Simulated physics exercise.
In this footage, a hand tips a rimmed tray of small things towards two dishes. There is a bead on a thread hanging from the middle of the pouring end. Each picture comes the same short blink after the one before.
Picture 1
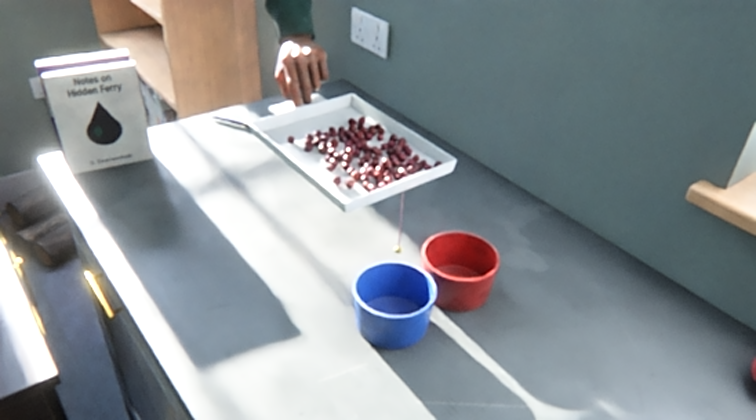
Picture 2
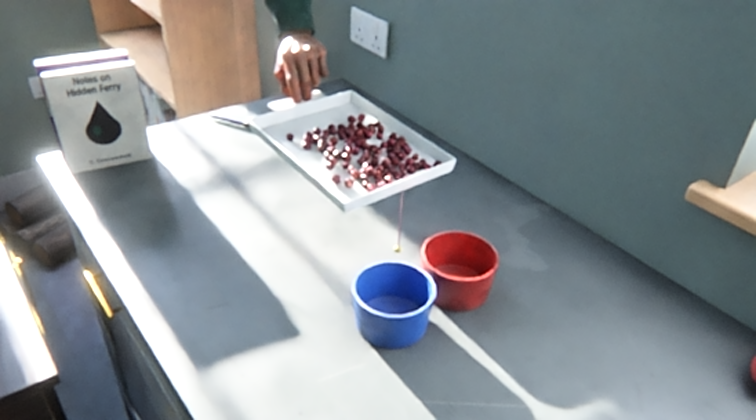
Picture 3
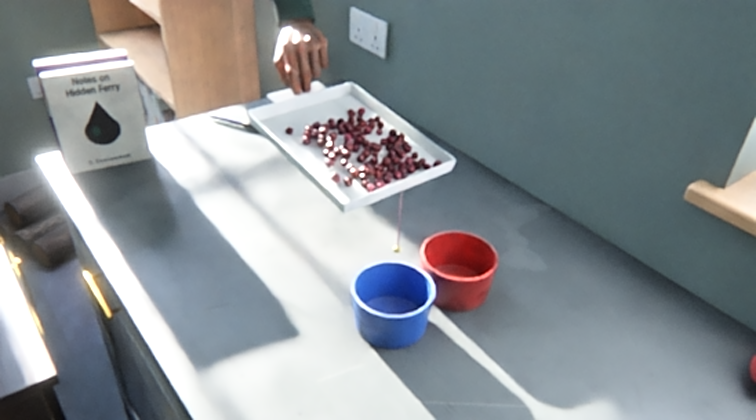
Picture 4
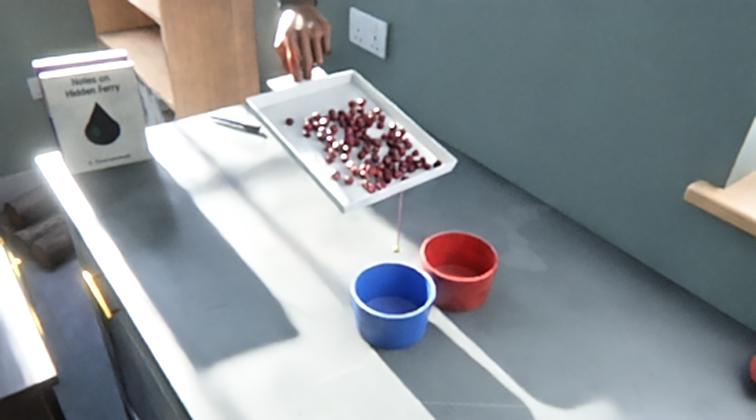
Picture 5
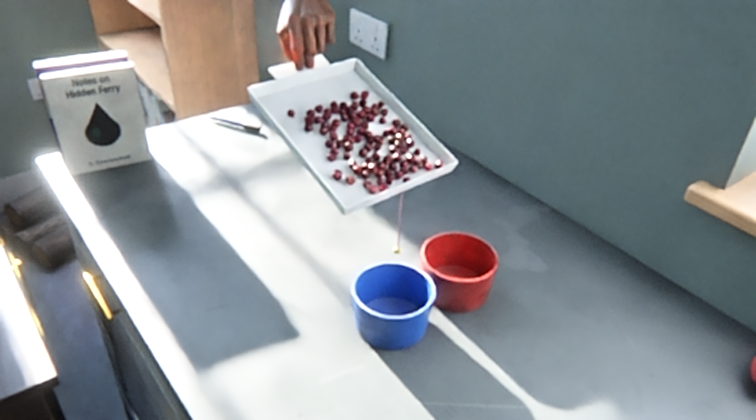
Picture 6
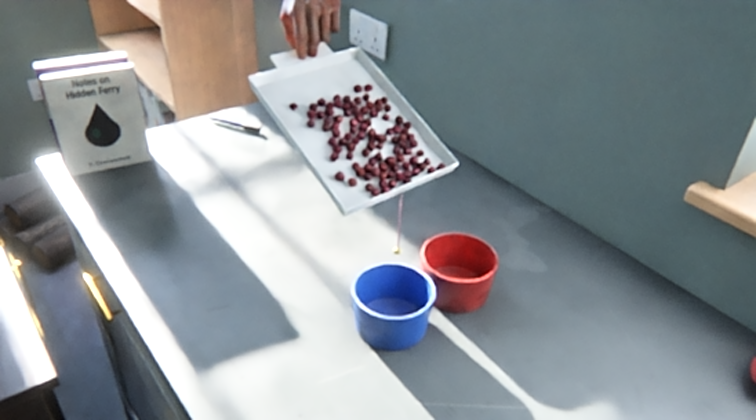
On a grey counter, a hand gradually tilts a white tray of dark red cherries.
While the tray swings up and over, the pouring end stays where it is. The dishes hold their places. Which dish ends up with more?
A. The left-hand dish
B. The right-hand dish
The left-hand dish.
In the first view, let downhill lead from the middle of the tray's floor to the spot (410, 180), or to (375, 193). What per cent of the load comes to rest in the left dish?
20 % and 70 %.
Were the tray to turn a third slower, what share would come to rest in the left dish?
Estimate: Some 50 %.
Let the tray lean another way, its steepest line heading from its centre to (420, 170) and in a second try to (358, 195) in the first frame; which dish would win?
Results - the dish on the right side first, the dish on the left side second.
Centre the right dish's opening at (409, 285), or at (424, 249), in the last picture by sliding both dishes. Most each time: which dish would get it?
The first time the right-side one comes out ahead, the second time the left-side one.
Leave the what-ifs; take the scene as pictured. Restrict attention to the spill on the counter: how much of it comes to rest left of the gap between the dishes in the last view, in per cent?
About 40 percent.
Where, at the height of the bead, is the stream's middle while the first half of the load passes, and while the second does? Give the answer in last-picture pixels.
First close to (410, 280), next close to (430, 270).
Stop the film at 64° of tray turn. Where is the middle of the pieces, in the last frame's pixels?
I'd put it at about (396, 165).
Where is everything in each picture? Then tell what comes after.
The first picture shows corners of the pouring end (346, 200) and (453, 159), level; middle of the load (368, 154), dried cherries; left dish (419, 326); right dish (485, 289); bead on its thread (398, 250).
The second picture shows corners of the pouring end (345, 200) and (452, 159), level; middle of the load (368, 153).
The third picture shows corners of the pouring end (345, 201) and (452, 159), tipped barely, level across its low end; middle of the load (367, 150).
The fourth picture shows corners of the pouring end (346, 203) and (453, 160), tipped a little, level across its low end; middle of the load (368, 146).
The fifth picture shows corners of the pouring end (347, 205) and (454, 161), tipped clearly, level across its low end; middle of the load (370, 142).
The sixth picture shows corners of the pouring end (347, 207) and (455, 162), tipped clearly, level across its low end; middle of the load (372, 140), roughly a quarter on the move; left dish (418, 327); right dish (484, 291).
Just after the last frame, tray tipped steeply; almost all on the tray; just a few in the air.
A moment on, tray tipped past a quarter turn; almost all on the tray; just a few in the left dish; just a few outside both; just a few in the air.
Further on, tray tipped past a quarter turn; roughly half in the left dish; roughly a quarter in the right dish; roughly a quarter outside both.
When it is over, tray tipped past a quarter turn; roughly half in the left dish; roughly a quarter in the right dish; roughly a quarter outside both.
